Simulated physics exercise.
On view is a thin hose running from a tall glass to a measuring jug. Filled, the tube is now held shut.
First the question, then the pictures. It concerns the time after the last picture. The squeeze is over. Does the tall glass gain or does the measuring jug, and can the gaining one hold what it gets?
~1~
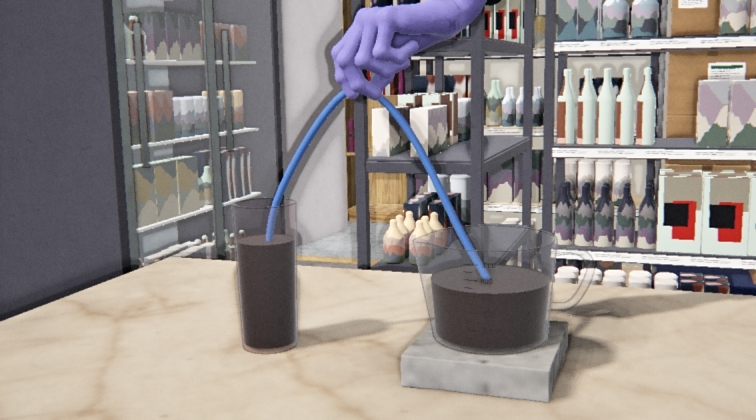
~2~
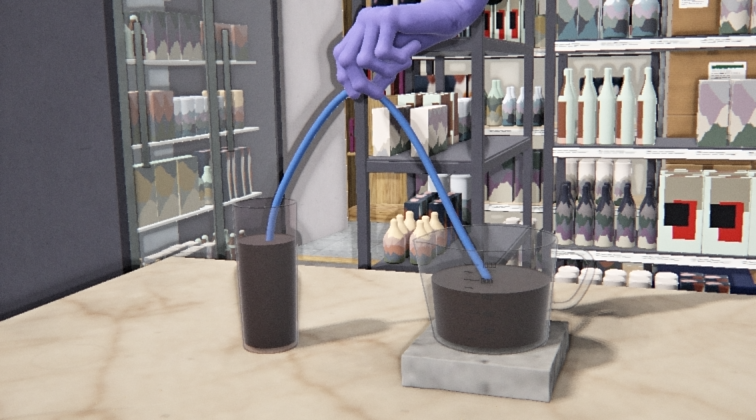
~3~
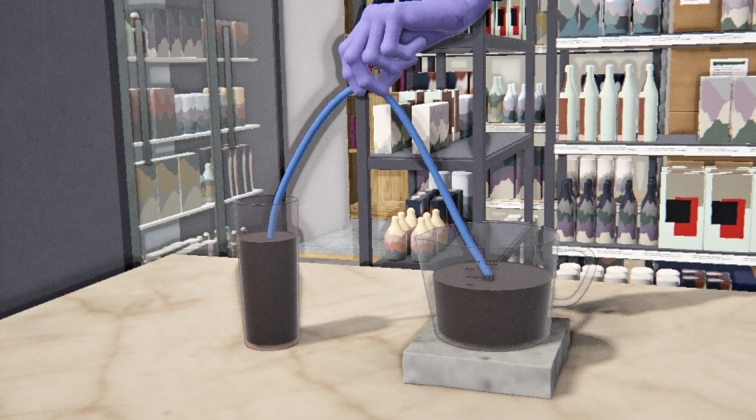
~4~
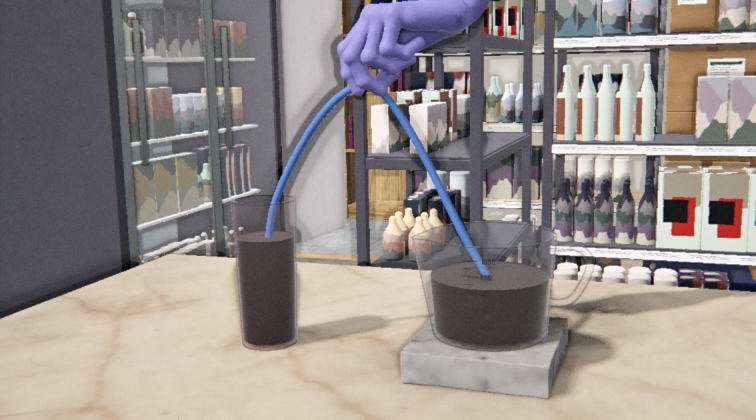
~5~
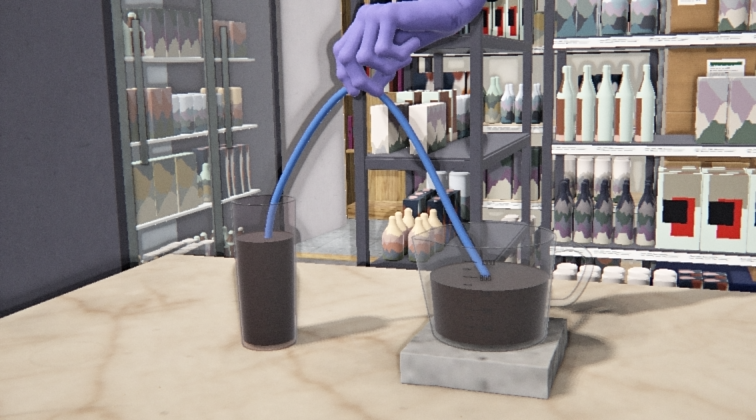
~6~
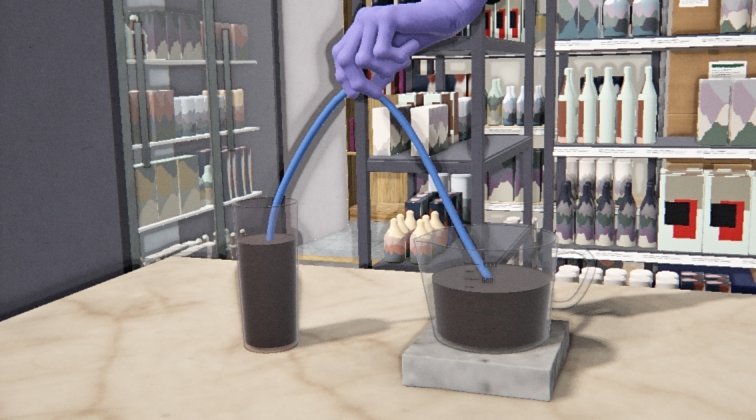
It flows: The right one gains. One that fills: It can hold it.
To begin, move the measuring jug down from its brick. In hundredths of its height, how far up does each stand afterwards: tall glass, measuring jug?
The first ends at 45 % of its height, the second at 70 %.
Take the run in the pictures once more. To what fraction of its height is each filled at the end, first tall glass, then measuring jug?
About 60 %, then 60 %.
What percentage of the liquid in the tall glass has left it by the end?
I'd say near 20 per cent, more or less.
Next, the tall glass is about two thirds full; the measuring jug is about half full.
After that, the tall glass is about two thirds full; the measuring jug is about two thirds full.
Finally, the tall glass is about two thirds full; the measuring jug is about two thirds full; the two surfaces are level.
